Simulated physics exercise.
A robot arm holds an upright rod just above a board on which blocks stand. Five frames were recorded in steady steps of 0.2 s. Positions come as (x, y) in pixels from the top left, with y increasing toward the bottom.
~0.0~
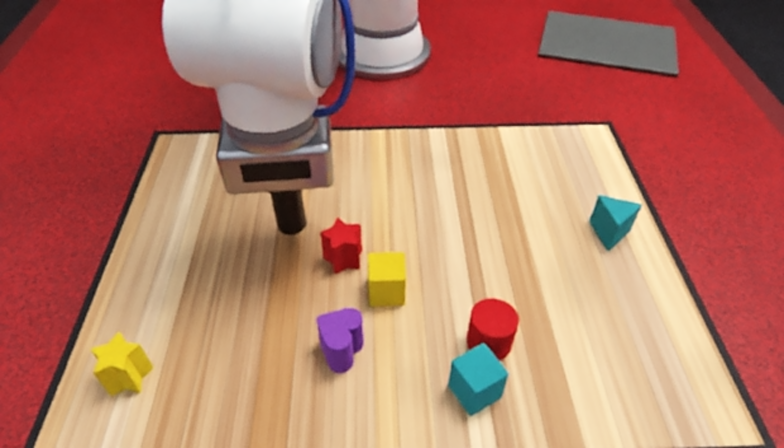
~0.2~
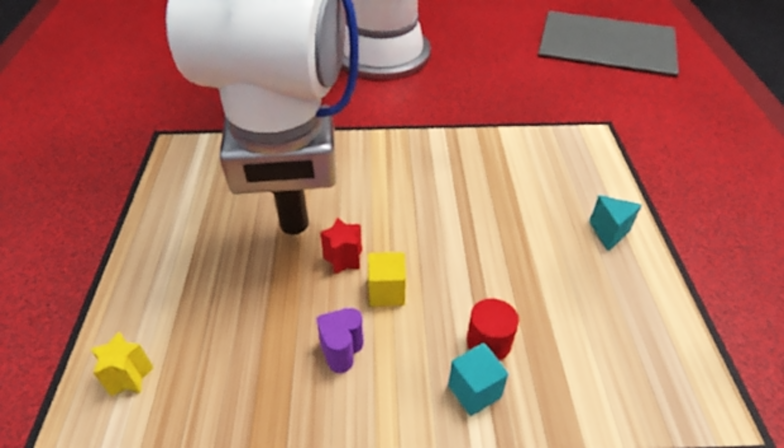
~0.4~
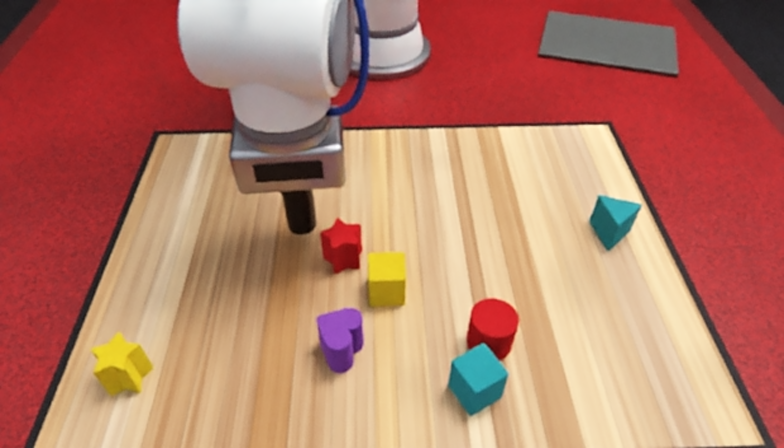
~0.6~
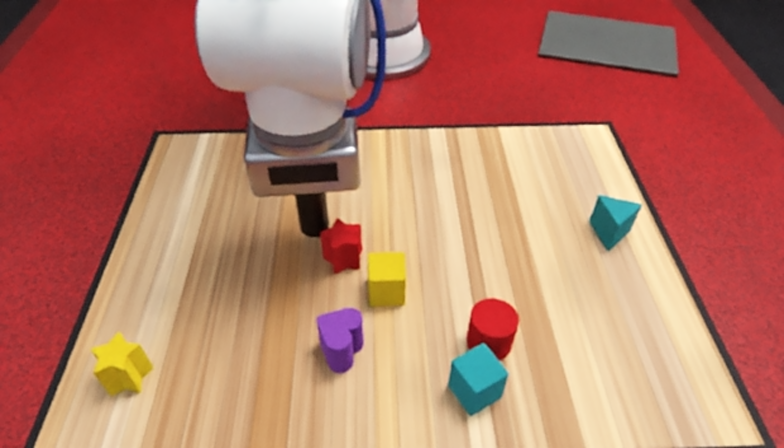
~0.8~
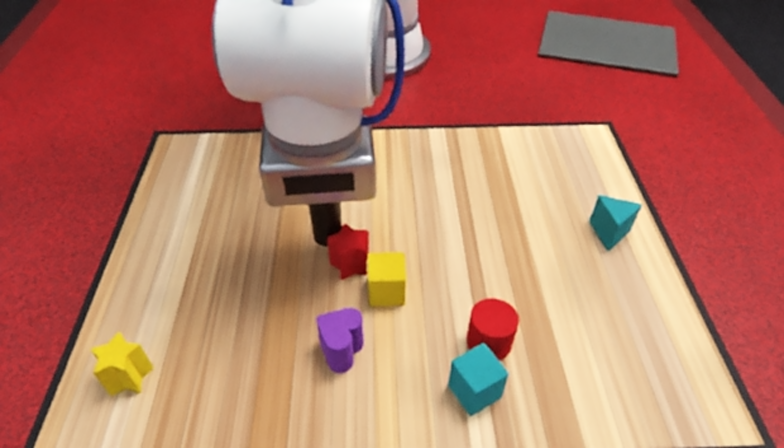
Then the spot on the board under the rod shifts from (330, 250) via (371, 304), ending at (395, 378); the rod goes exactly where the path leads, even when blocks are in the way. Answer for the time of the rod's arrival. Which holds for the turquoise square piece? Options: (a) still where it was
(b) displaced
Option a.
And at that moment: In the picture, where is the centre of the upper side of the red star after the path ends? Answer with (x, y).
By then it is at (397, 263).
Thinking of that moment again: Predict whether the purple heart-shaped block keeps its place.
Once the path ends, it is where it was.
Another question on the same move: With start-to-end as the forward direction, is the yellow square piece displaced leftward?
My answer is yes.
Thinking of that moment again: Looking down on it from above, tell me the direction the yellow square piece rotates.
The answer is clockwise.
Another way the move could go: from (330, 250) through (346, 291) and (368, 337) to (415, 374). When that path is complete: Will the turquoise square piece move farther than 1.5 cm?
I'd say no.
The first path, step by step. One third of the way, rod at (357, 271); red star at (388, 259), turned 40° anticlockwise; yellow square piece at (416, 283).
Two thirds of the way, rod at (381, 313); red star at (397, 263), turned 80° anticlockwise; yellow square piece at (431, 285), turned 35° clockwise.
At the end, rod at (396, 365); purple heart-shaped block in place; red star at (397, 263), turned 80° anticlockwise; yellow square piece at (431, 285), turned 35° clockwise; turquoise square piece in place.
